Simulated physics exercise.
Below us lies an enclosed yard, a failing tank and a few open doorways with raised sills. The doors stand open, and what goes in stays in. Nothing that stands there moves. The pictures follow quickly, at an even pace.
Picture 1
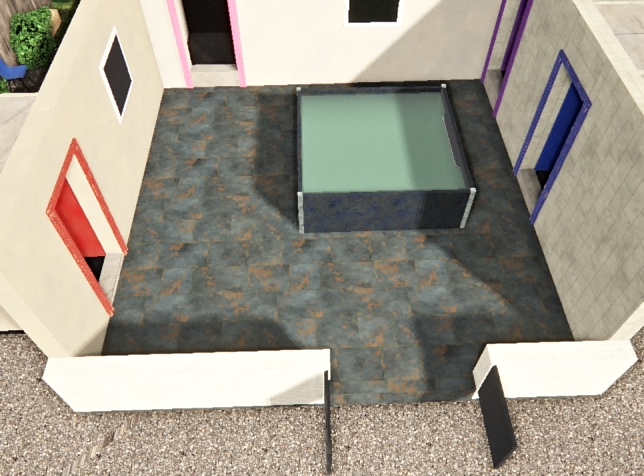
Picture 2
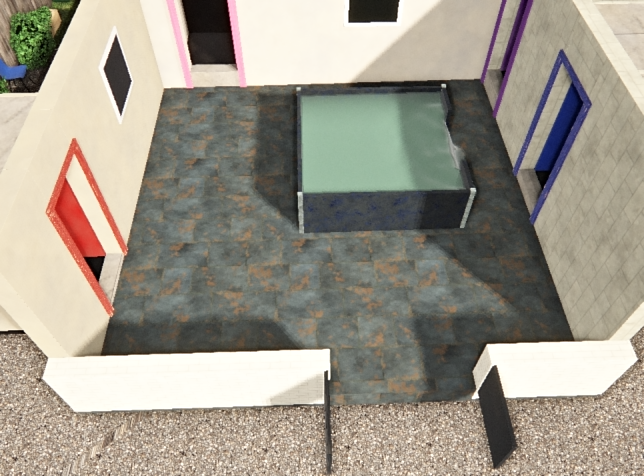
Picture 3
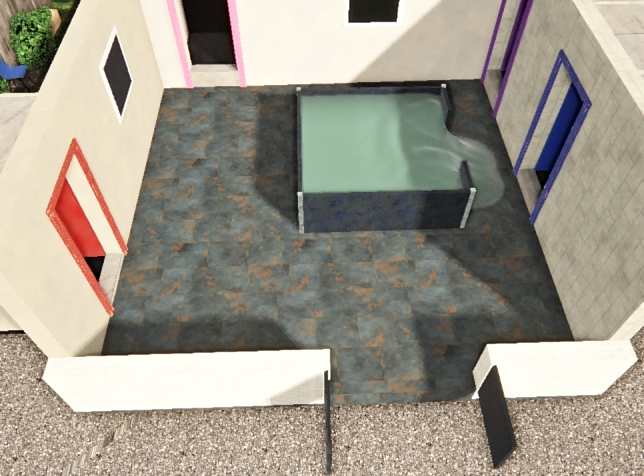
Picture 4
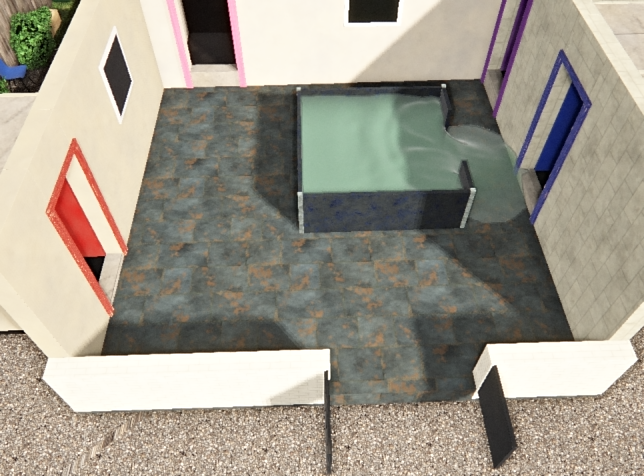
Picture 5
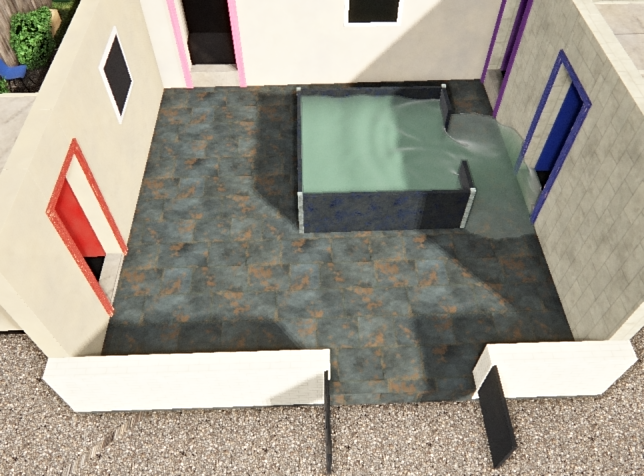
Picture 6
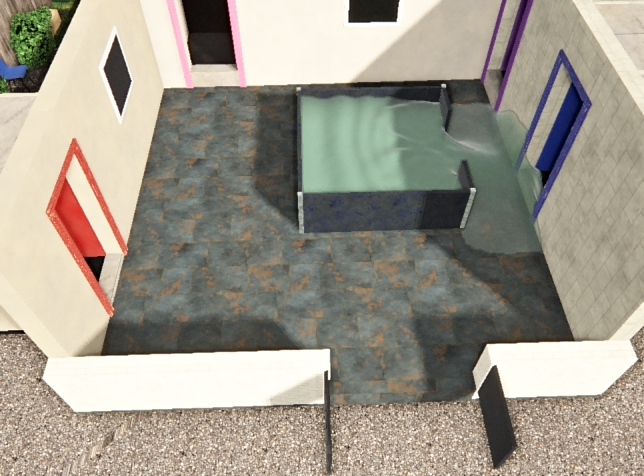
Water tank in a walled yard giving way on its right side, water pouring out and spreading across dark tiles beside the blue-framed doorway.
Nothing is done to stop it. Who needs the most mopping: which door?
The blue door.
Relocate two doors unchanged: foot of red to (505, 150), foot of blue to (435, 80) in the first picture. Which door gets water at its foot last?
I say the pink-painted one.
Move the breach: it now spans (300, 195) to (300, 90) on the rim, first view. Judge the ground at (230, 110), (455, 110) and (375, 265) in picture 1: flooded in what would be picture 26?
As listed: Wet, dry, free of water.
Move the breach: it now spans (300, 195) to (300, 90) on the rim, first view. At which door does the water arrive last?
That is the blue one.
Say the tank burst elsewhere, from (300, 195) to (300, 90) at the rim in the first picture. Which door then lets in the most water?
The red-painted one.
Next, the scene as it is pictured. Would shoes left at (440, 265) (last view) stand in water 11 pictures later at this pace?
There: Under water.
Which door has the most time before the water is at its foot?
It is the one in red.
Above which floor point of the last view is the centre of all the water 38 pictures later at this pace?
At about (350, 182).
A moment on, water covers 15 % of the floor; red door not reached, purple door wet at the sill, nothing in, pink door not reached, blue door a lot in.
Next, water covers 30 % of the floor; red door not reached, purple door wet at the sill, nothing in, pink door not reached, blue door a lot in.
Then, water covers 55 % of the floor; red door not reached, purple door a trickle in, pink door wet at the sill, nothing in, blue door a lot in.
Later, water covers 85 % of the floor; red door wet at the sill, nothing in, purple door a trickle in, pink door wet at the sill, nothing in, blue door a lot in.
In the end, water covers 95 % of the floor; red door some in, purple door a trickle in, pink door wet at the sill, nothing in, blue door a lot in; the blue door has let in the most.
